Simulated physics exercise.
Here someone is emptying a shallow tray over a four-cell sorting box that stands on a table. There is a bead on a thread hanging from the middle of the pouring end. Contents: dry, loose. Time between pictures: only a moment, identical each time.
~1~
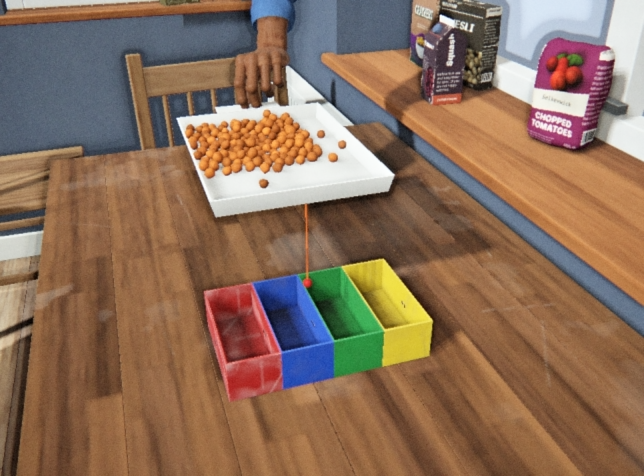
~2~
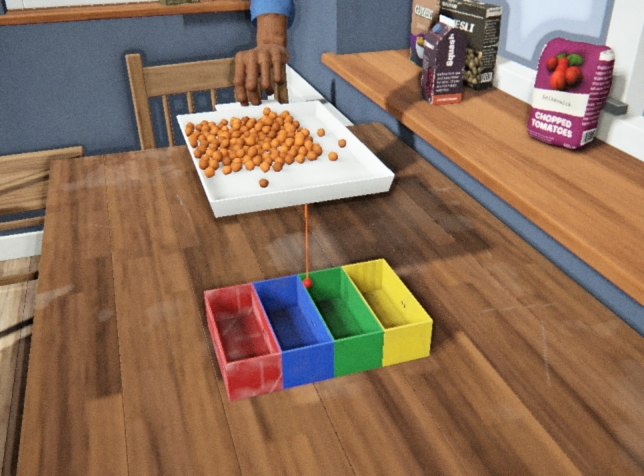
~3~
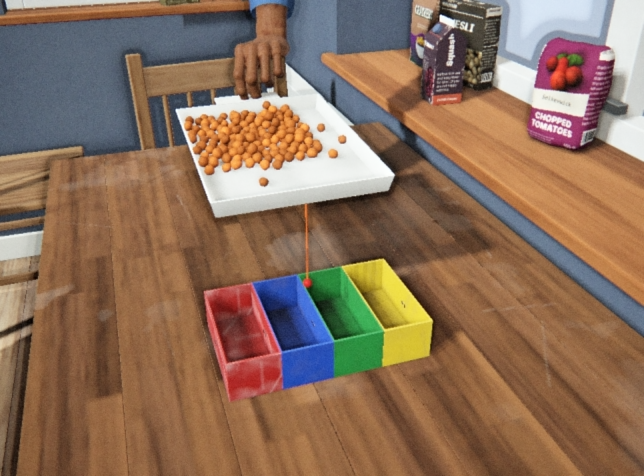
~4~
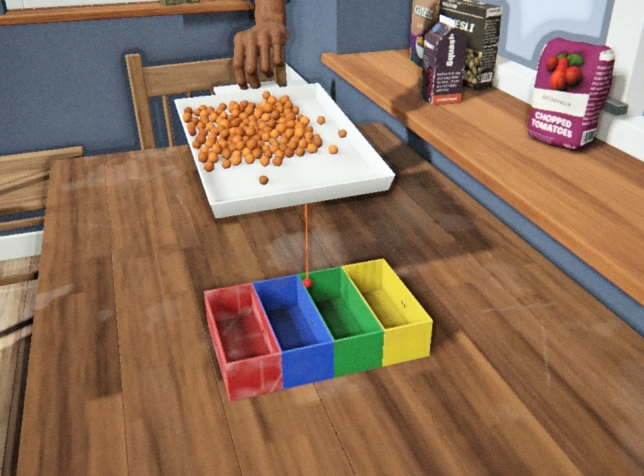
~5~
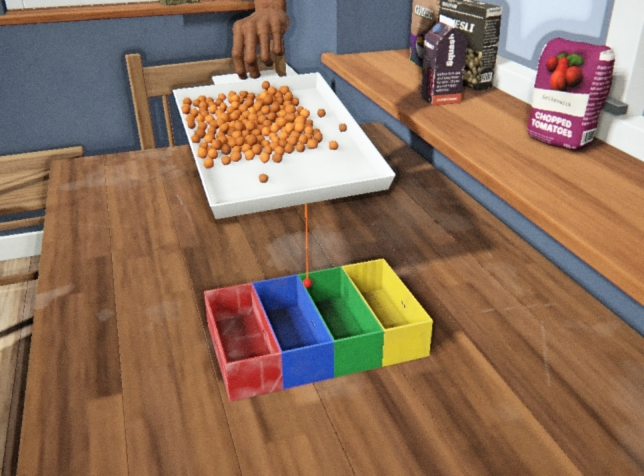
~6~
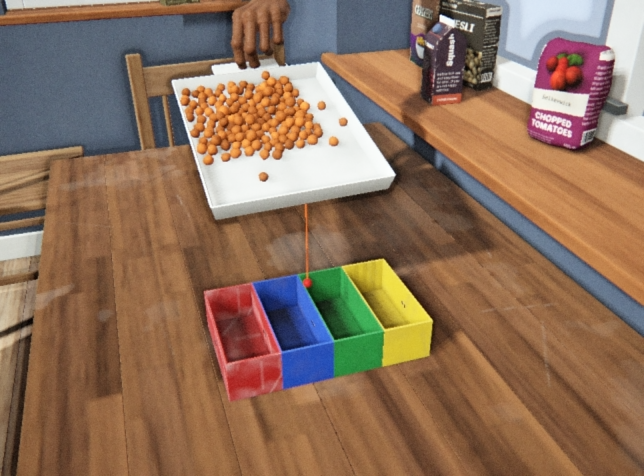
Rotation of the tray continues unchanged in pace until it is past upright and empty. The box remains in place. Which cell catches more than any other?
The red cell catches the most.
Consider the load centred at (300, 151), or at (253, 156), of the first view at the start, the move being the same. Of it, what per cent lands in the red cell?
Around 20 then around 30 per cent.
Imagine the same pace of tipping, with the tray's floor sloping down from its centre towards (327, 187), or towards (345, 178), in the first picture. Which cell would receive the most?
First: The yellow one, second: The cell in yellow.
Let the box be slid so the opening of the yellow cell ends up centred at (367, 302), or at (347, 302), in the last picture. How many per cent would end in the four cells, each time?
It would be roughly 90 per cent for the first and roughly 90 per cent for the second.
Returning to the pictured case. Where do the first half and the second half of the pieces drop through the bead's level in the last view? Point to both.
First near (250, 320), later near (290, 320).
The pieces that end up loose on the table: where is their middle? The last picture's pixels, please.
Near (231, 424).
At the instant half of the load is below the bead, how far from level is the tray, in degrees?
Angle reached: About 105°.
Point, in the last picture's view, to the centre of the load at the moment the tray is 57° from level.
I'd put the middle of the pieces at roughly (277, 165).
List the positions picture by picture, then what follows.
Corners of the pouring end at (214, 199) and (388, 174), level; middle of the load at (256, 144), coated peanuts; bead on its thread at (308, 283); red cell at (255, 373); blue cell at (308, 362); green cell at (359, 351); yellow cell at (407, 340), in the first frame.
Corners of the pouring end at (215, 199) and (388, 174), level; middle of the load at (256, 142), in the second frame.
Corners of the pouring end at (215, 200) and (389, 174), tipped barely, lowest at the left corner; middle of the load at (256, 138), in the third frame.
Corners of the pouring end at (215, 201) and (389, 174), tipped a little, lowest at the left corner; middle of the load at (255, 131), in the fourth frame.
Corners of the pouring end at (215, 203) and (389, 173), tipped a little, lowest at the left corner; middle of the load at (255, 125), in the fifth frame.
Corners of the pouring end at (215, 204) and (390, 173), tipped a little, lowest at the left corner; middle of the load at (255, 118); red cell at (255, 373); blue cell at (308, 362); green cell at (359, 351); yellow cell at (407, 340), in the sixth frame.
Soon after the last picture, tray tipped steeply; nearly all on the tray; a stray few in the red cell; a stray few in the green cell; a small part falling or outside the box.
A little later, tray tipped right over; about two thirds on the tray; a small part in the red cell; a stray few in the blue cell; a stray few in the green cell; a stray few in the yellow cell; about a quarter falling or outside the box.
Later still, tray tipped past a quarter turn; about half in the red cell; about a quarter in the blue cell; a small part in the green cell; a small part in the yellow cell; about a quarter falling or outside the box.
At rest, tray tipped past a quarter turn; about half in the red cell; about a quarter in the blue cell; a small part in the green cell; a small part in the yellow cell; about a quarter outside the box.
